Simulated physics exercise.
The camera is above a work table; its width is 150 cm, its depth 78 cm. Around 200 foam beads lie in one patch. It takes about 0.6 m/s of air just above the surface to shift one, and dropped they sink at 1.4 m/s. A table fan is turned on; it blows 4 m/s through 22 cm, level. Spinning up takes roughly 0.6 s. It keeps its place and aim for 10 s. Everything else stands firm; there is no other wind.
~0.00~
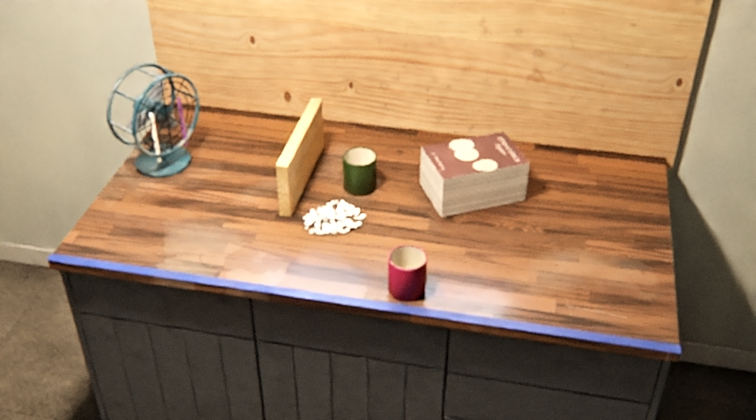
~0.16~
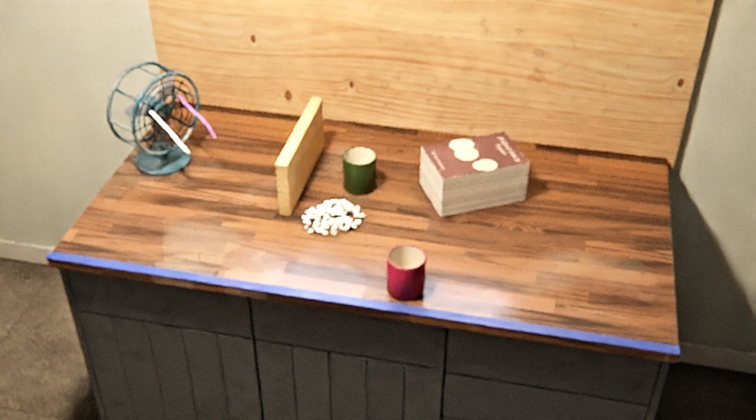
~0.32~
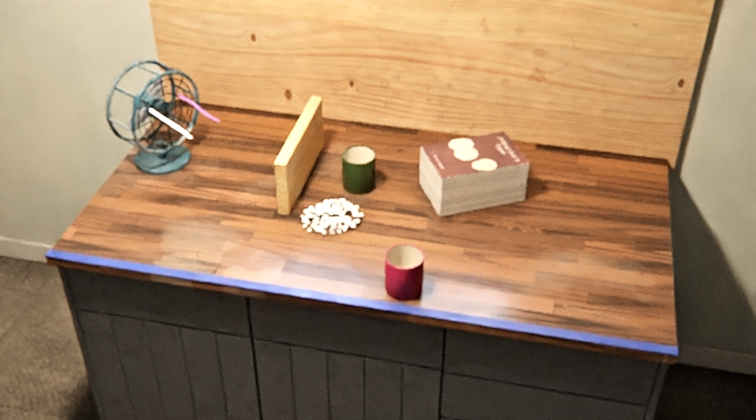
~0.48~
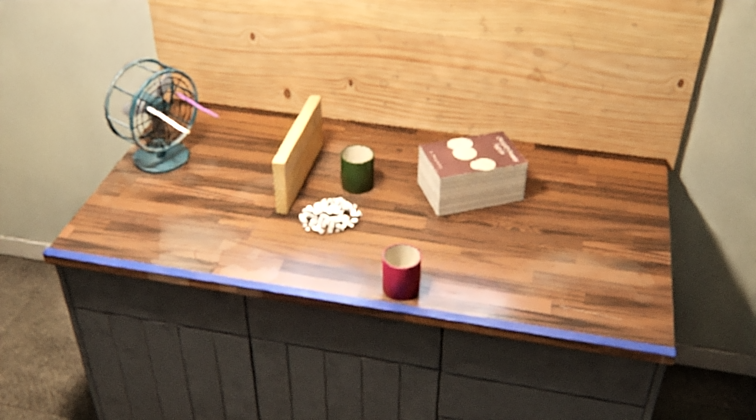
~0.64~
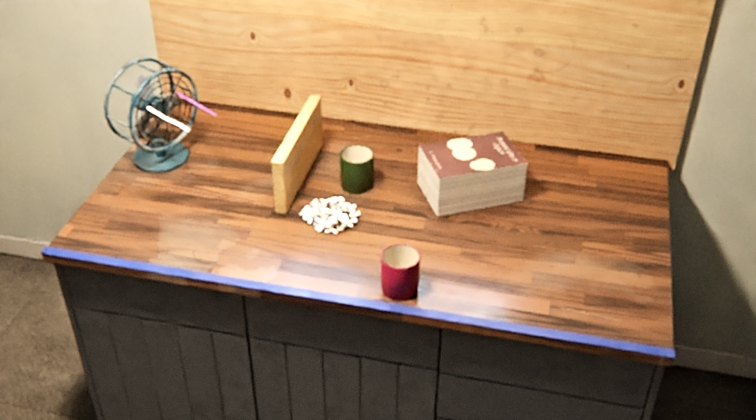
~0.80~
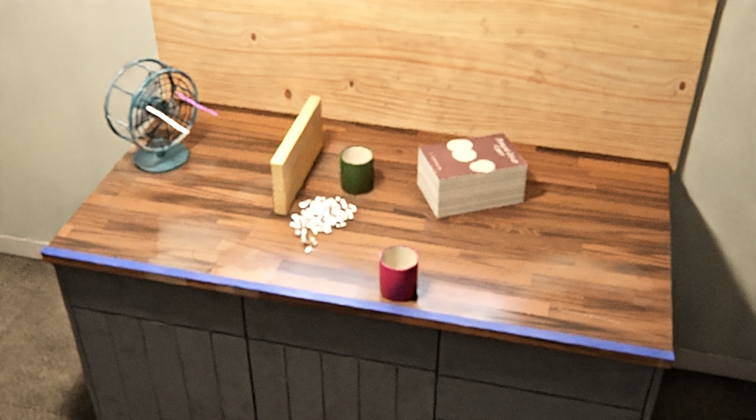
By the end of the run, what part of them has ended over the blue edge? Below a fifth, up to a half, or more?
The share over the blue edge is more than half.
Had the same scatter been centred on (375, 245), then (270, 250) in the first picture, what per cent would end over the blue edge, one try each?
In turn about 90 %, 100 %.
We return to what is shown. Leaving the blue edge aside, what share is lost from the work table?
Some 2 per cent.
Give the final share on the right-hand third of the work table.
Some 10 per cent.
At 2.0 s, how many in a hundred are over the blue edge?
Some 20 per cent.
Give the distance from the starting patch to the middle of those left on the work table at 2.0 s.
About 5 cm.
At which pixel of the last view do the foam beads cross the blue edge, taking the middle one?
Near (391, 313).
After 2.0 s, 84 % are on the move or not yet settled, 20 % are over the blue edge; the middle of those still in play is near (324, 225).
After 3.2 s, 50 % are on the move or not yet settled, 54 % are over the blue edge; the middle of those still in play is near (387, 239).
After 5.5 s, 22 % are on the move or not yet settled, 79 % are over the blue edge; the middle of those still in play is near (467, 227).
After 10.0 s, at the end, 88 % are over the blue edge.
